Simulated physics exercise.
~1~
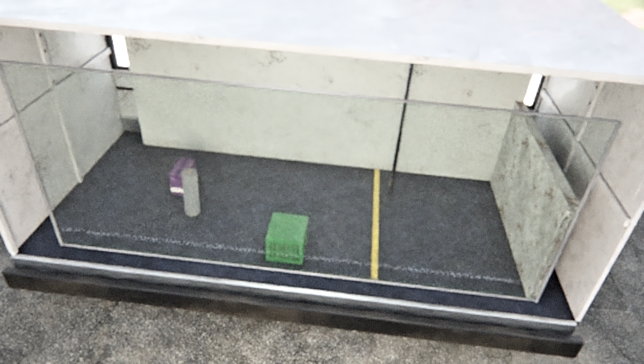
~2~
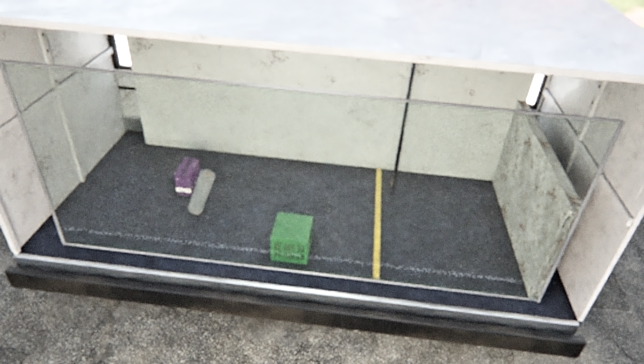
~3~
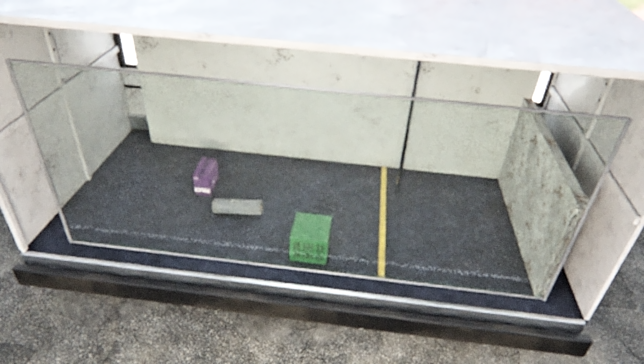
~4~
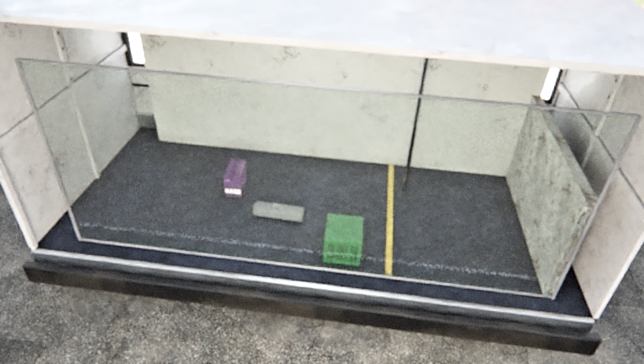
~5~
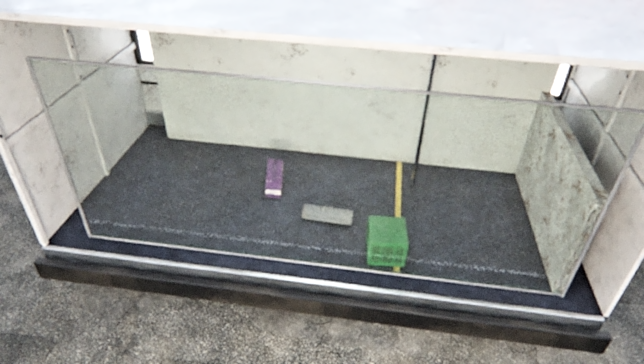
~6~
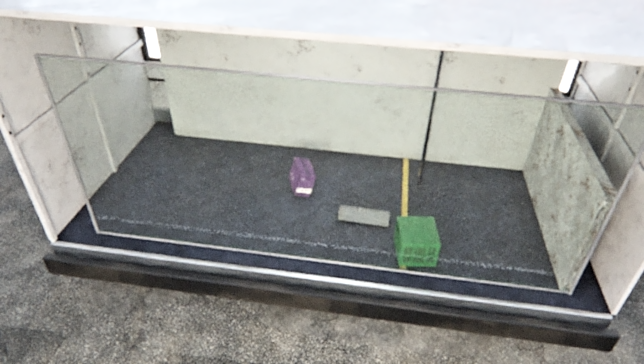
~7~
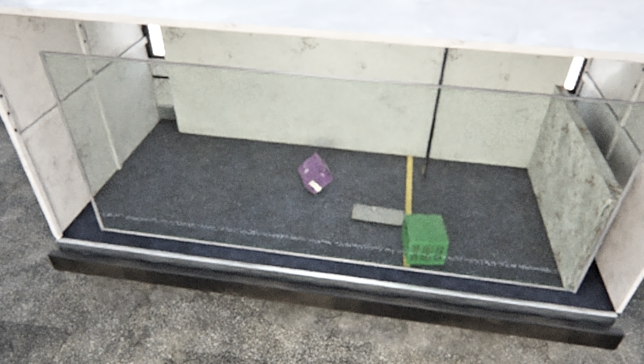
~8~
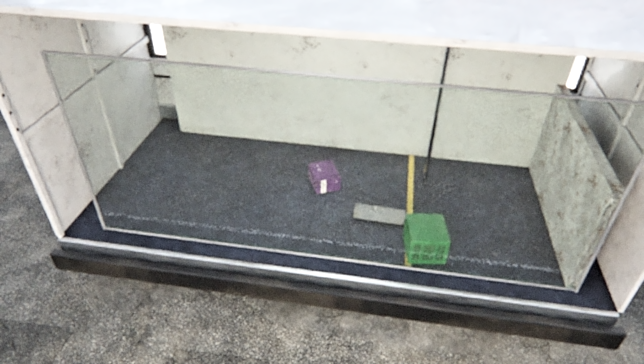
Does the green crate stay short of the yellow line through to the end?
No, the green crate slides right and crosses the yellow line, coming to rest with its middle just past it.
The clip opens on a clear-fronted bay with a dark floor, where a grey roll and a purple carton stand upright on the left, and a green crate sits nearer the middle, left of a yellow line. The grey roll leans over to the right and topples onto its side. All three then slide right across the floor, the carton still upright and the crate staying level. As the crate crosses the yellow line, the carton starts to tip. The movement dies away and the carton ends on its side, with it and the fallen roll both short of the line.
